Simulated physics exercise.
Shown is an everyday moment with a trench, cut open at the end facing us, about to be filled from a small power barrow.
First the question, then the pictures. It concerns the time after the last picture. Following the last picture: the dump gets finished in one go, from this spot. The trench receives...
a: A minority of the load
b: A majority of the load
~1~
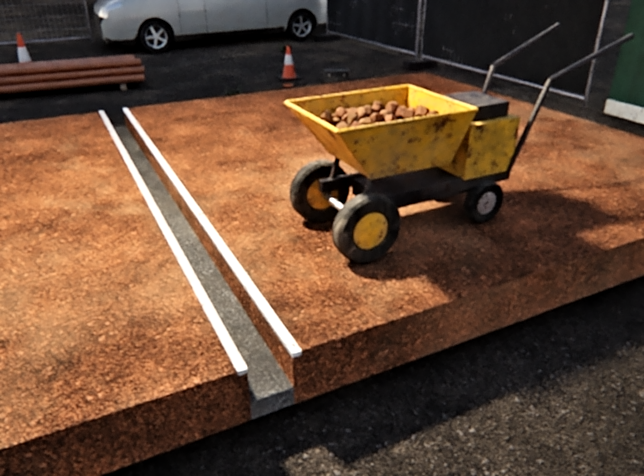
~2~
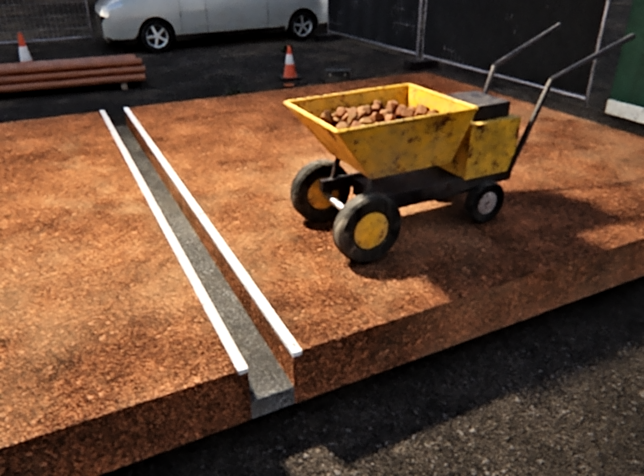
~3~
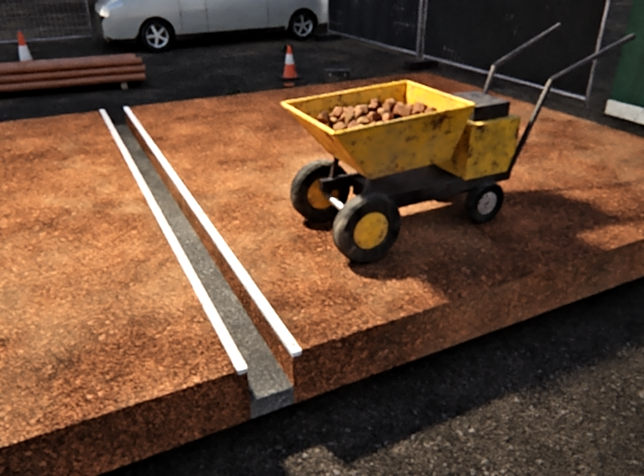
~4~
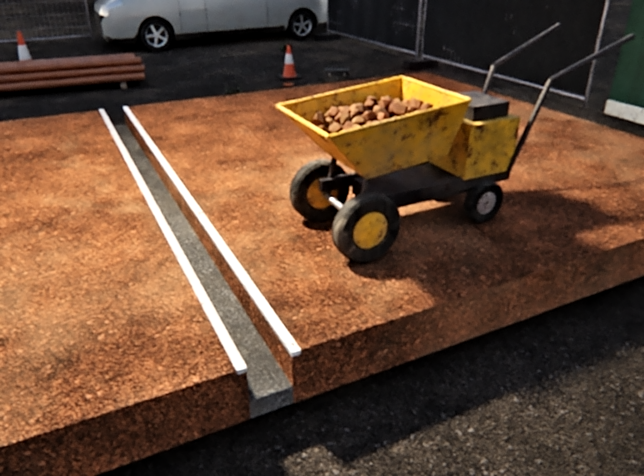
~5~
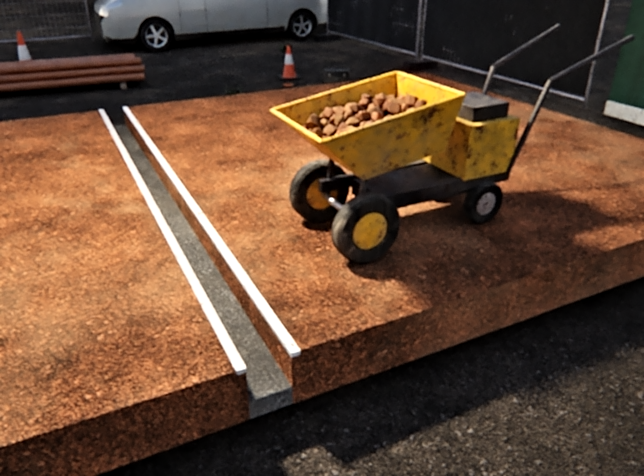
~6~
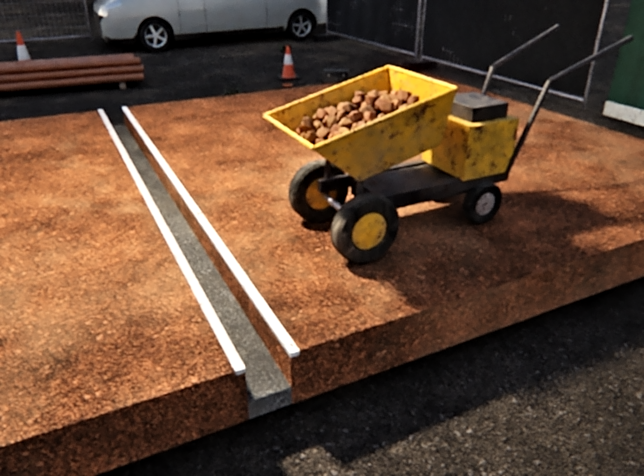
b.
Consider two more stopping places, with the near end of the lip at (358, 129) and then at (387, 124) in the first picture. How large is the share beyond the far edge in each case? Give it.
I'd put it at around 0 percent the first time and 0 percent the second.
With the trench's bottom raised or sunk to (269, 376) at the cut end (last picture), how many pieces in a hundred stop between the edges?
The share would be around 50 in a hundred.
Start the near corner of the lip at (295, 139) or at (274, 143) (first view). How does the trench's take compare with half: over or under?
The first try: Under half. The second: Under half.
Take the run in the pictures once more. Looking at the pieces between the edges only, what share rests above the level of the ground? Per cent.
My figure is near 30 per cent.
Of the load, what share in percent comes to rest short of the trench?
Roughly 10 in a hundred.
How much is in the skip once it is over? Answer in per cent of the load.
Close to 5 percent.
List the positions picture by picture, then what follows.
The first picture shows lip of the skip at (338, 132), level; top of the load at (387, 117), clay clods; first edge of the trench at (270, 314); far edge at (220, 329), the trench under half as wide as the skip, and about as deep as wide.
The second picture shows lip of the skip at (338, 133), level; top of the load at (387, 116).
The third picture shows lip of the skip at (335, 134), tipped barely; top of the load at (399, 112).
The fourth picture shows lip of the skip at (329, 137), tipped barely; top of the load at (387, 118).
The fifth picture shows lip of the skip at (322, 142), tipped a little; top of the load at (392, 106).
The sixth picture shows lip of the skip at (314, 149), tipped a little; top of the load at (384, 103); first edge of the trench at (268, 314); far edge at (218, 328).
Soon, skip tipped steeply; all in the skip.
A while on, skip tipped steeply; nearly all in the skip; a stray few short of the trench; a small part in or heaped over the trench; a stray few falling.
Towards the end, skip tipped right over; about a quarter in the skip; a small part short of the trench; about two thirds in or heaped over the trench; a small part beyond it.
Finally, skip tipped right over; a small part in the skip; a small part short of the trench; about two thirds in or heaped over the trench; a small part beyond it.
